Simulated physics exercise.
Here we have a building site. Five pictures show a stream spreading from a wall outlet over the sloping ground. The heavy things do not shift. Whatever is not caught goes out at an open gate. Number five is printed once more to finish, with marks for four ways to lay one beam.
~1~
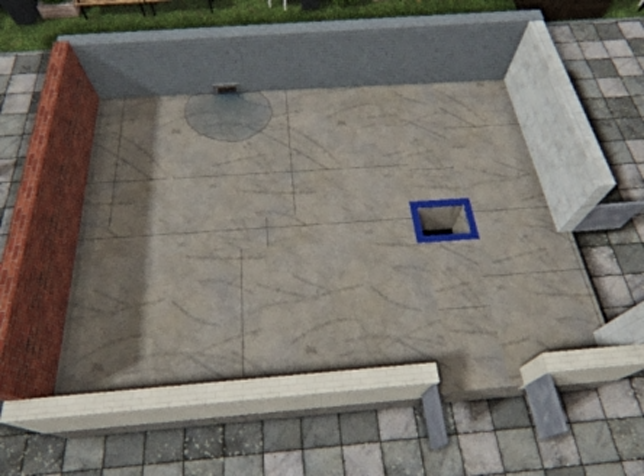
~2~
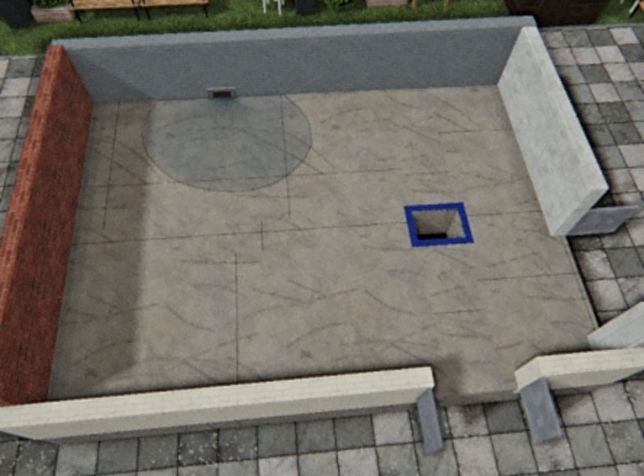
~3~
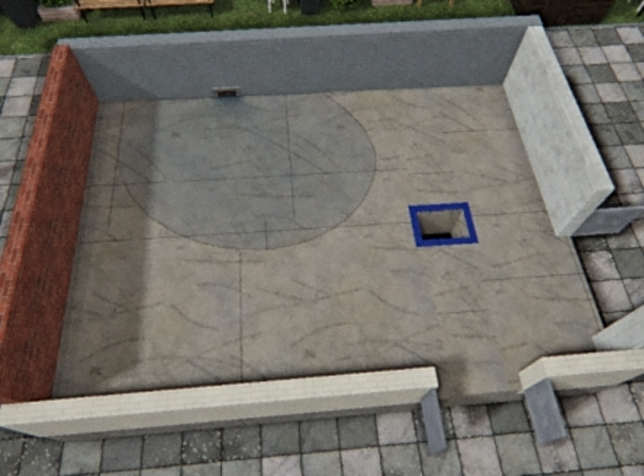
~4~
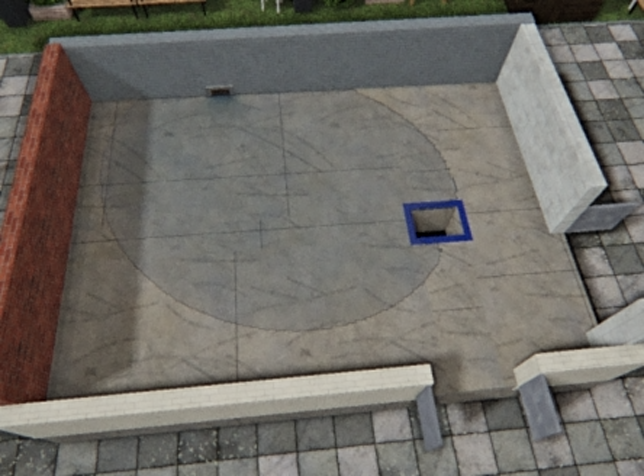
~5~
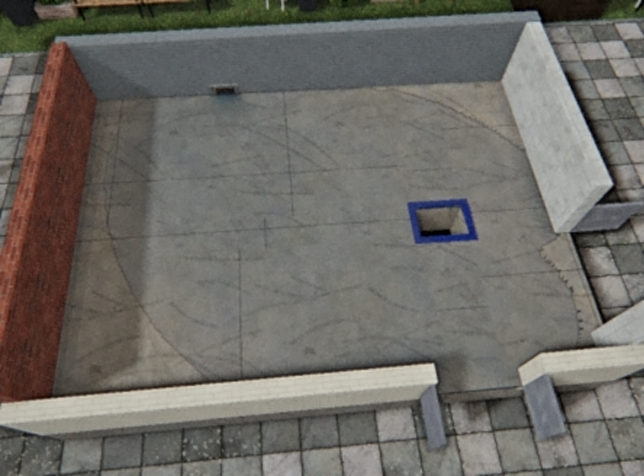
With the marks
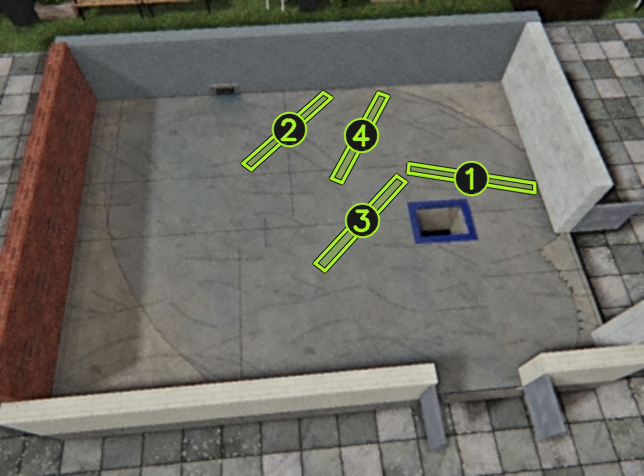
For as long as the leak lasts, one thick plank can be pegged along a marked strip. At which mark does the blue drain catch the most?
The answer is spot 1.
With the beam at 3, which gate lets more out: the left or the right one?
The right gate.
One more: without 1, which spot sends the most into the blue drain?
The answer is 4.
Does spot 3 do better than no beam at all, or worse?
It is worse.
On the marked copy, 1 from (408, 168) to (534, 187); 2 from (247, 166) to (327, 95); 3 from (320, 267) to (401, 179); 4 from (336, 180) to (383, 94).
For spot 1, about 19 % of the stream goes into the blue drain, about 75 % out by the gates.
For spot 2, about 4 % of the stream goes into the blue drain, about 96 % out by the gates.
For spot 3, about 4 % of the stream goes into the blue drain, about 96 % out by the gates.
For spot 4, about 9 % of the stream goes into the blue drain, about 91 % out by the gates.
